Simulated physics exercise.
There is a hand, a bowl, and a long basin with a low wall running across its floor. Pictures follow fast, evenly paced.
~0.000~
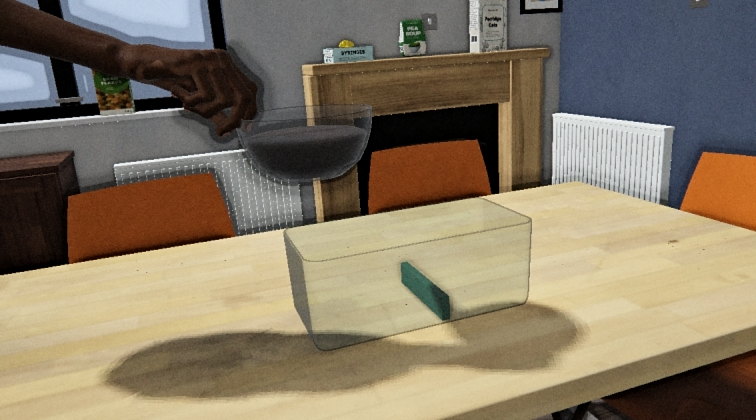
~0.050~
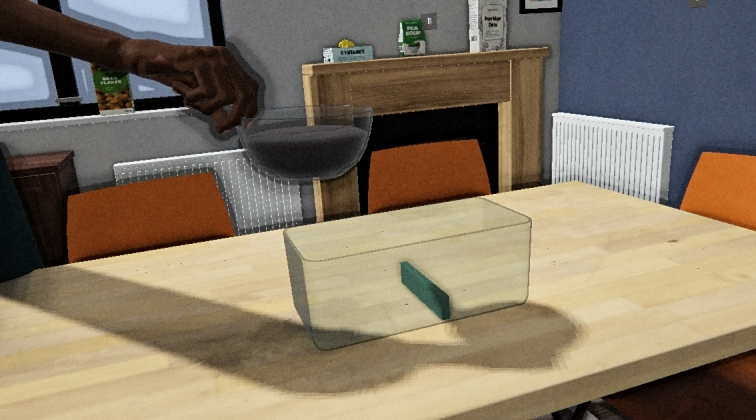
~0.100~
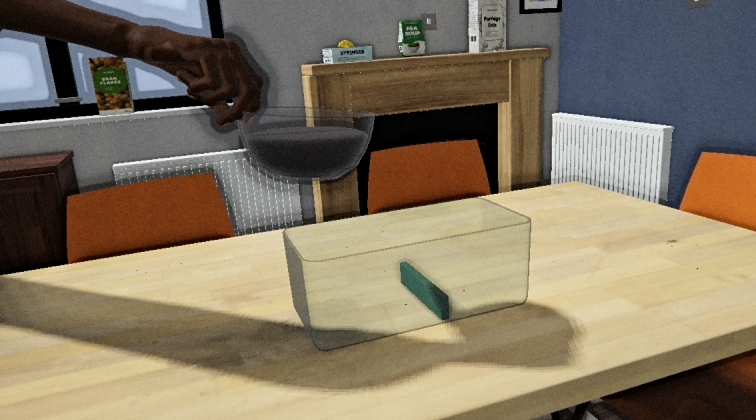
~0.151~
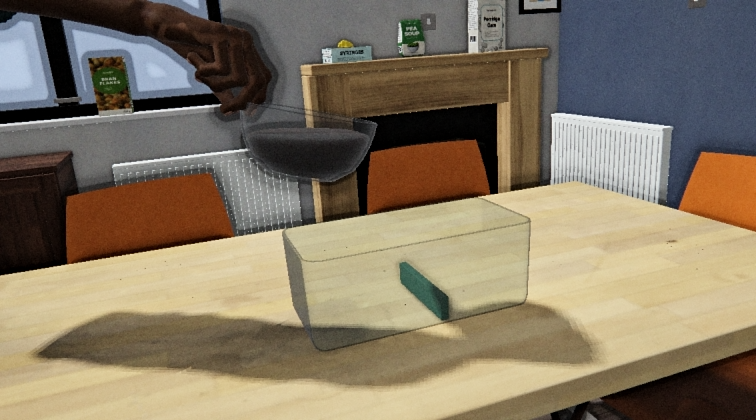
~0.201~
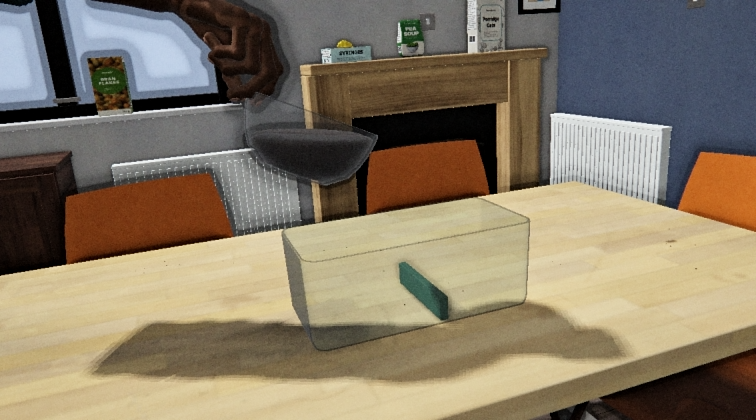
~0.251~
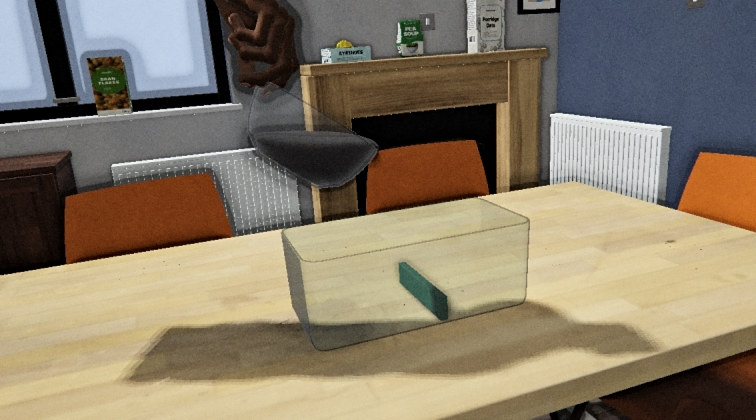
At a wooden table, a hand tilts a bowl of dark liquid rightward above a clear basin.
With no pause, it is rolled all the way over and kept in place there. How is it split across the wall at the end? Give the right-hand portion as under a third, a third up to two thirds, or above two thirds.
The bottom band.
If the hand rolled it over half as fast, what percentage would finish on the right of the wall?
Somewhere near 35 percent.
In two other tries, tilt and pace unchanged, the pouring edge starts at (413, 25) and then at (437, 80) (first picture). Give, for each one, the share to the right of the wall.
Close to 60 % for the first start and close to 65 % for the second.
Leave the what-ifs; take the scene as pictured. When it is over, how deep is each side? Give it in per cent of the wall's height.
Close to 50 for the left and 30 for the right.
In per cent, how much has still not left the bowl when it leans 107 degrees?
Remaining fraction: Approx. 5 %.
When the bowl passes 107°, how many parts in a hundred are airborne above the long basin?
About 25 per cent.
A moment on, the bowl is tipped right over and 7 per cent is still to pour, 55 is left of the wall and 13 right of it.
Next, the bowl is tipped right over and 0 per cent is still to pour, 71 is left of the wall and 22 right of it.
Then the bowl is tipped right over and 0 per cent is still to pour, 68 is left of the wall and 26 right of it.
Later the bowl is tipped right over and 0 per cent is still to pour, 68 is left of the wall and 26 right of it.
At rest 68 per cent lies left of the wall, 26 right of it and 6 outside.
